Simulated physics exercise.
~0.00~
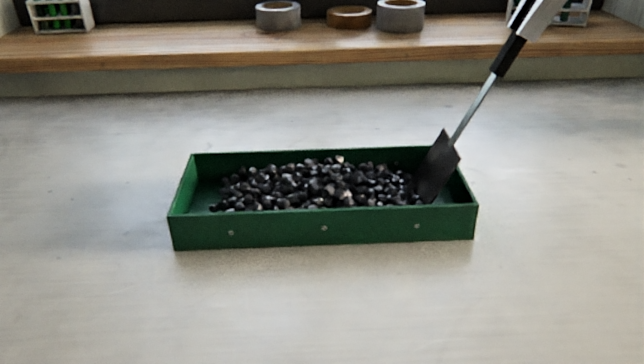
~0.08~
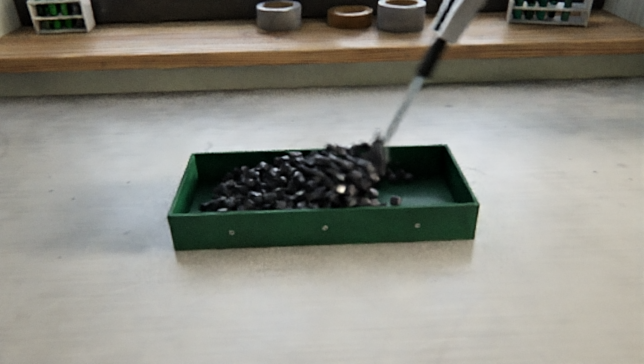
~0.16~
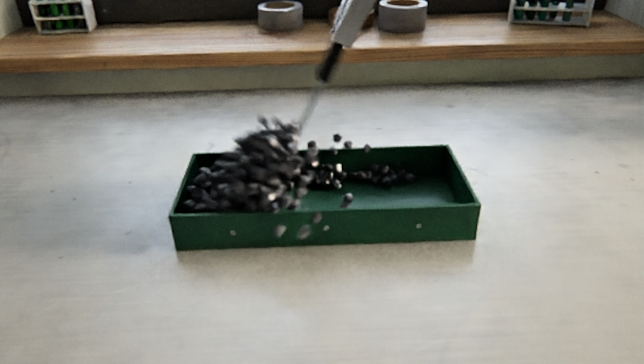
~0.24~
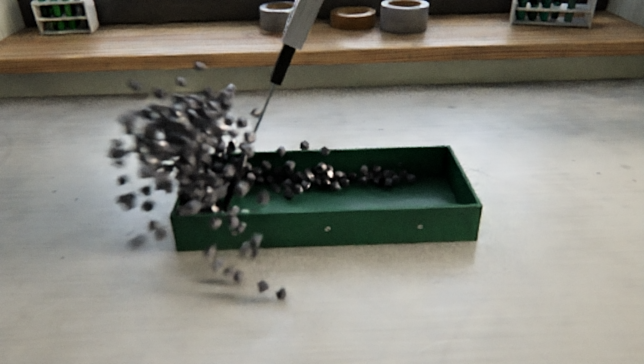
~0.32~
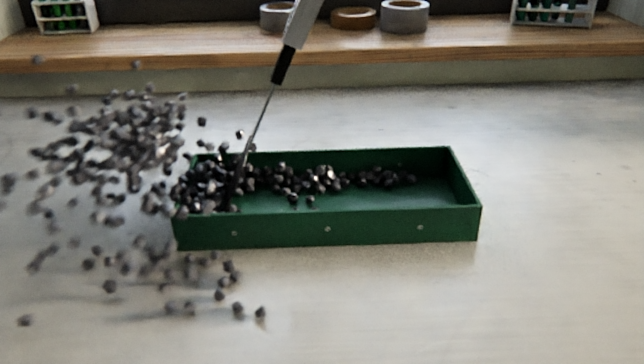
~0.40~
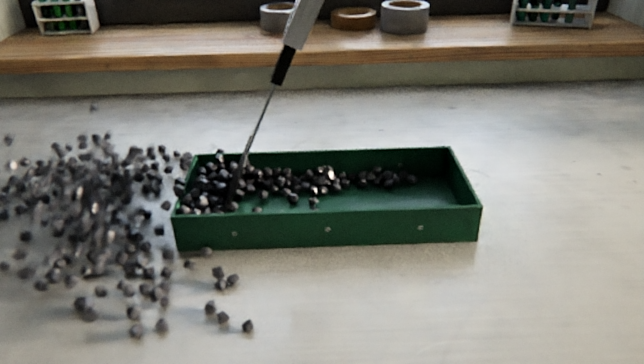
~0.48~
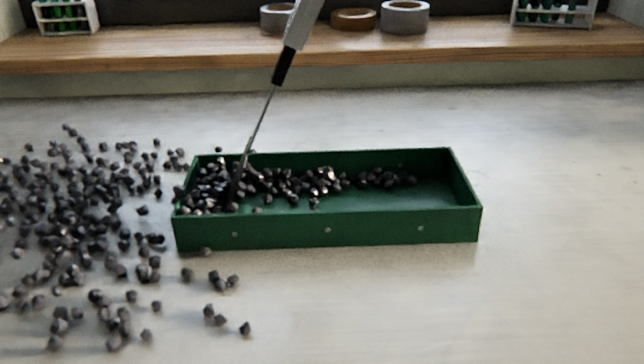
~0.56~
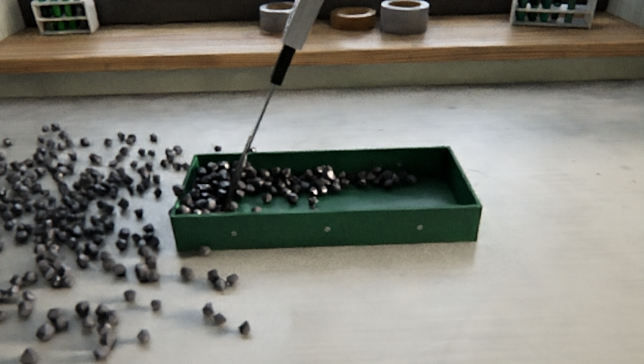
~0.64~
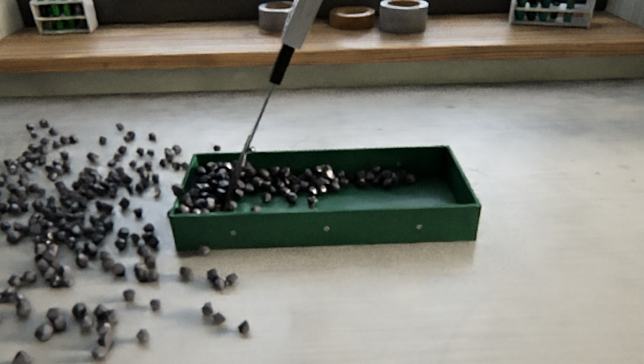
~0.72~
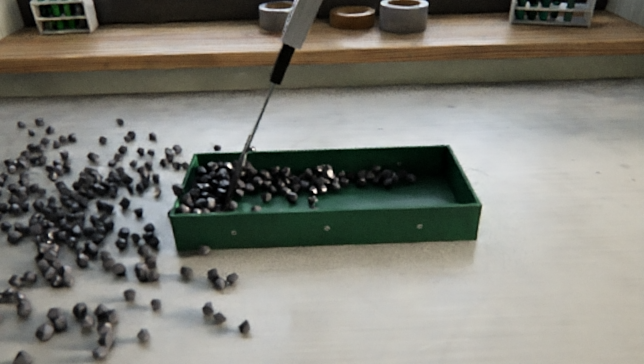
Green tray of small dark pebbles being swept leftward by a spatula, many flying over the end and scattering across the table.
